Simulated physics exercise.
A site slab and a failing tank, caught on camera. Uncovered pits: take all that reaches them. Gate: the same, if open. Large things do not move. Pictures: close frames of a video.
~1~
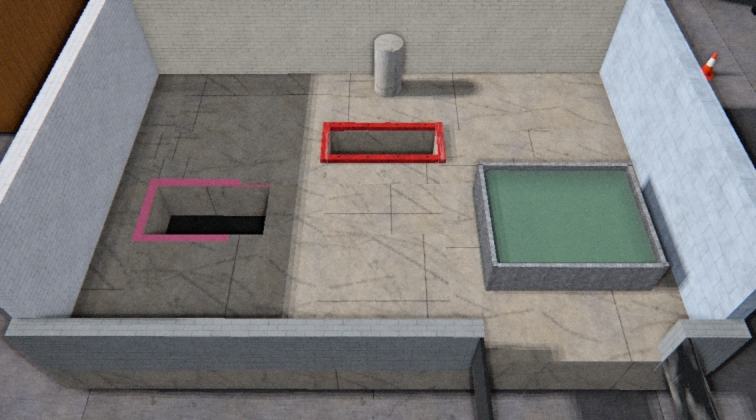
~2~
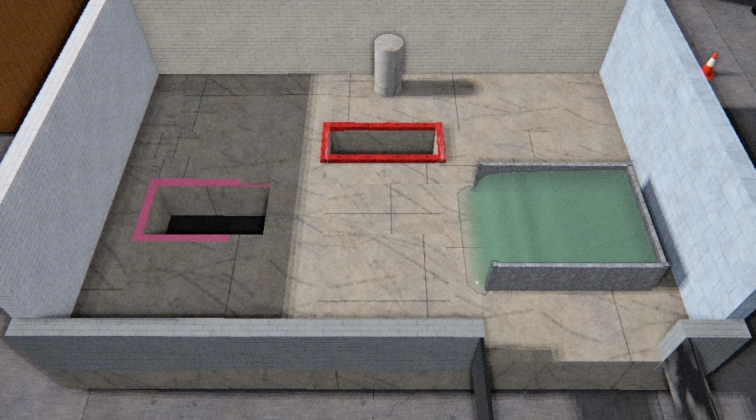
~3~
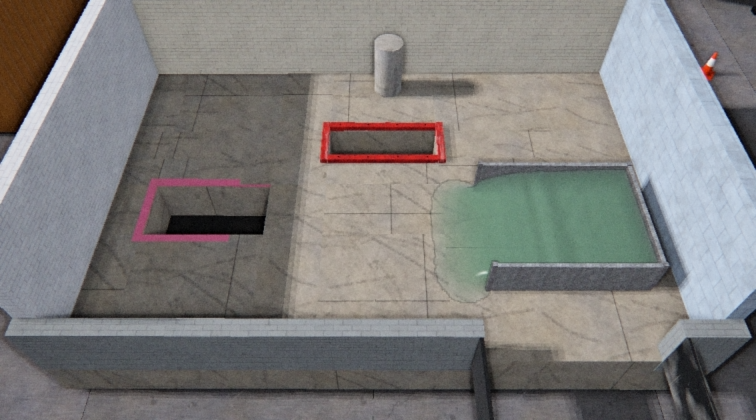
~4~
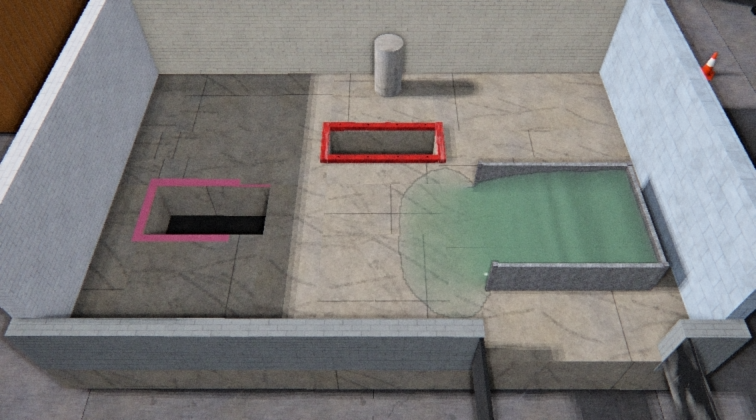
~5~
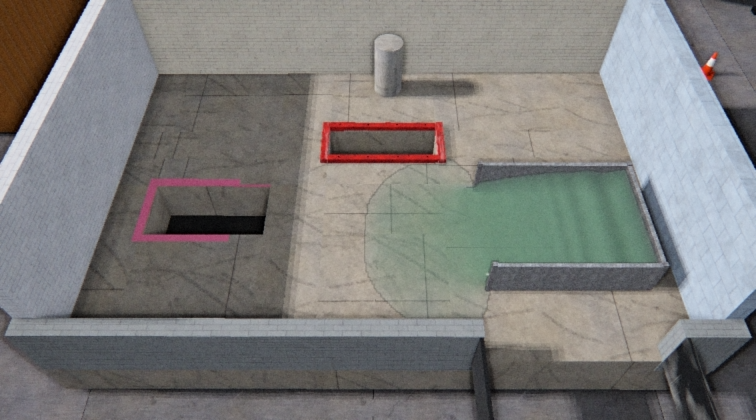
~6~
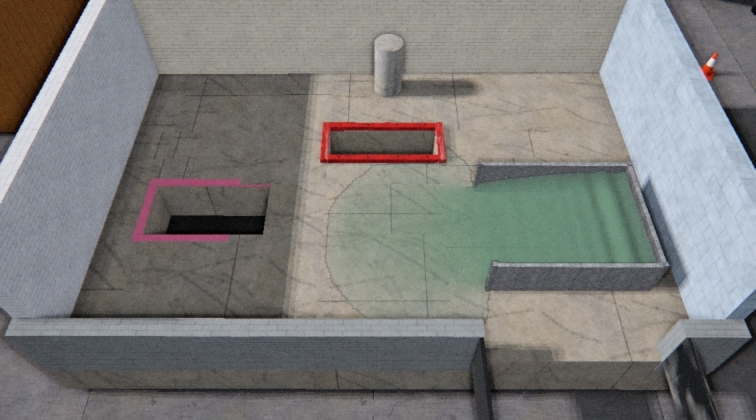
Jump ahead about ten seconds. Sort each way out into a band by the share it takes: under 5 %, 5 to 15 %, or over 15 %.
Shares: The gate takes under 5 %; the pink pit takes over 15 %; the red pit takes under 5 %.
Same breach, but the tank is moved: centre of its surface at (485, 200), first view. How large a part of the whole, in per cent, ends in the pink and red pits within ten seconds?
Tally in per cent: Pink pit 55, red pit 0.
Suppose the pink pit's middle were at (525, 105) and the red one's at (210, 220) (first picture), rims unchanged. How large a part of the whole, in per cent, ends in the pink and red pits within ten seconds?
The pink pit takes 2 per cent, and the red pit takes 10 per cent.
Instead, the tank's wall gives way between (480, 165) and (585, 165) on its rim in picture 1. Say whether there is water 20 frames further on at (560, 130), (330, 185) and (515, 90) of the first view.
First spot submerged, second spot submerged, third spot submerged.
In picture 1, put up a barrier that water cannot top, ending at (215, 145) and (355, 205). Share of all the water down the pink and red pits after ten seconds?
Pink 35 %, red 4 %.
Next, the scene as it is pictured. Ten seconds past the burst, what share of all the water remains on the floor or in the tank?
46 %.
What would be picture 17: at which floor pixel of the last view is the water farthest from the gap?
The wet edge reaches furthest near (83, 286).
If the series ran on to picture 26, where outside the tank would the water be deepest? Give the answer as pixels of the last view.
Somewhere near (62, 345).
A moment on, water covers 30 % of the floor; the gate 0 %, the pink pit 1 %, the red pit 0 %.
Next, water covers 40 % of the floor; the gate 0 %, the pink pit 7 %, the red pit 0 %.
Then, water covers 50 % of the floor; the gate 0 %, the pink pit 18 %, the red pit 1 %.
Later, water covers 55 % of the floor; the gate 0 %, the pink pit 36 %, the red pit 1 %.
In the end, water covers 65 % of the floor; the gate 0 %, the pink pit 53 %, the red pit 1 %.
